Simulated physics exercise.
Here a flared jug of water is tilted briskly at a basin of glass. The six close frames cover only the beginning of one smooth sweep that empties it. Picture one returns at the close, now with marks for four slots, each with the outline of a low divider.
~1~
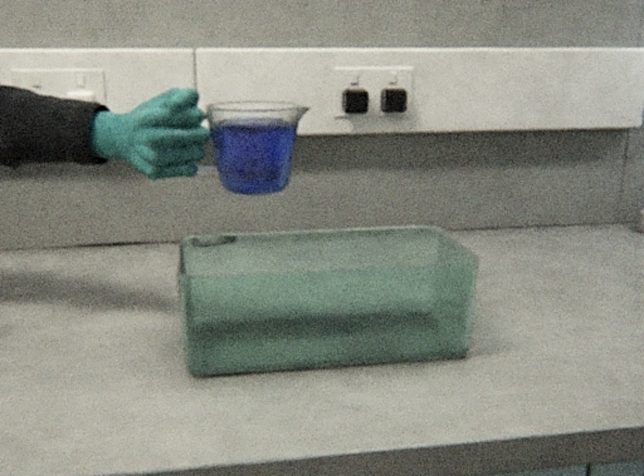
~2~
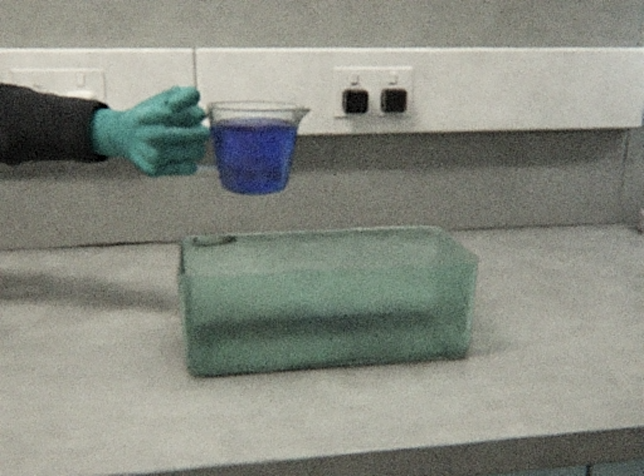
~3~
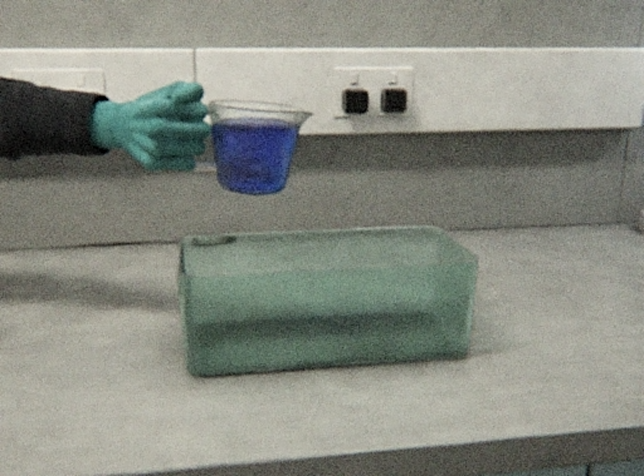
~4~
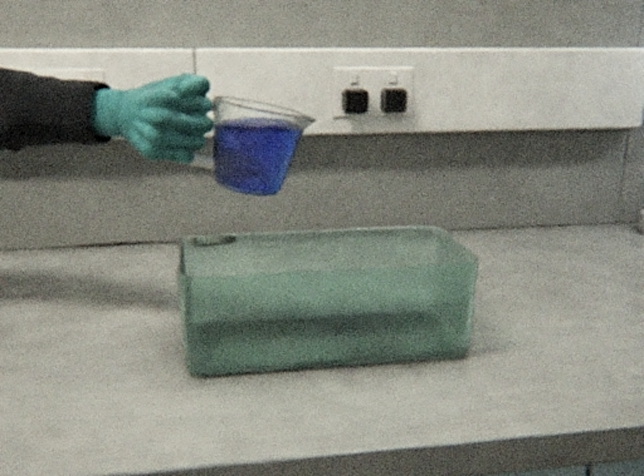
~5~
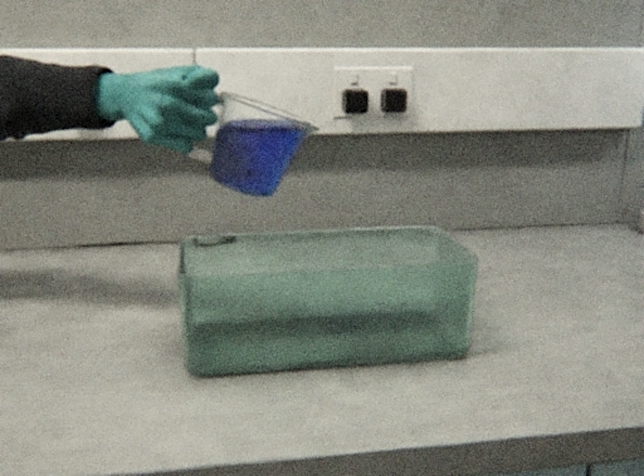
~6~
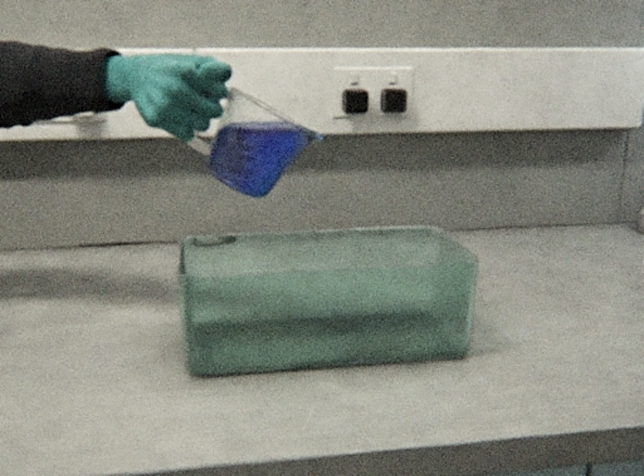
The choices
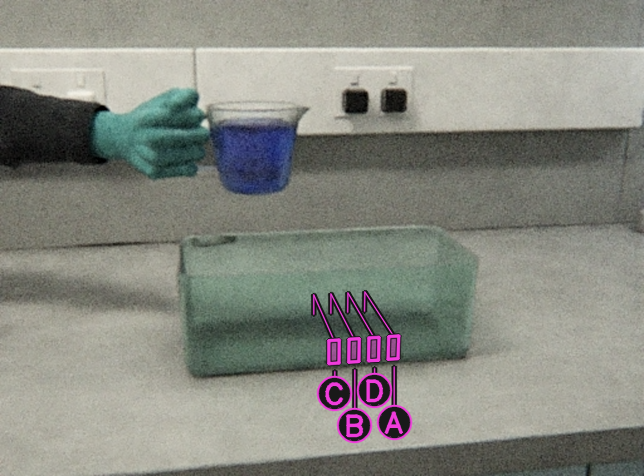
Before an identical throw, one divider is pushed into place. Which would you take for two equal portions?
Go for D.
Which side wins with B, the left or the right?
The right one.
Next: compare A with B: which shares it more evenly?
Here it is slot B.
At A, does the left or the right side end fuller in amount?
More ends on the left.
On the marked copy, A at (394, 366); B at (354, 369); C at (334, 371); D at (374, 368).
If A is chosen, about 87 % ends left of the wall and 11 % right of it.
If B is chosen, about 23 % ends left of the wall and 76 % right of it.
If C is chosen, about 9 % ends left of the wall and 90 % right of it.
If D is chosen, about 55 % ends left of the wall and 44 % right of it.
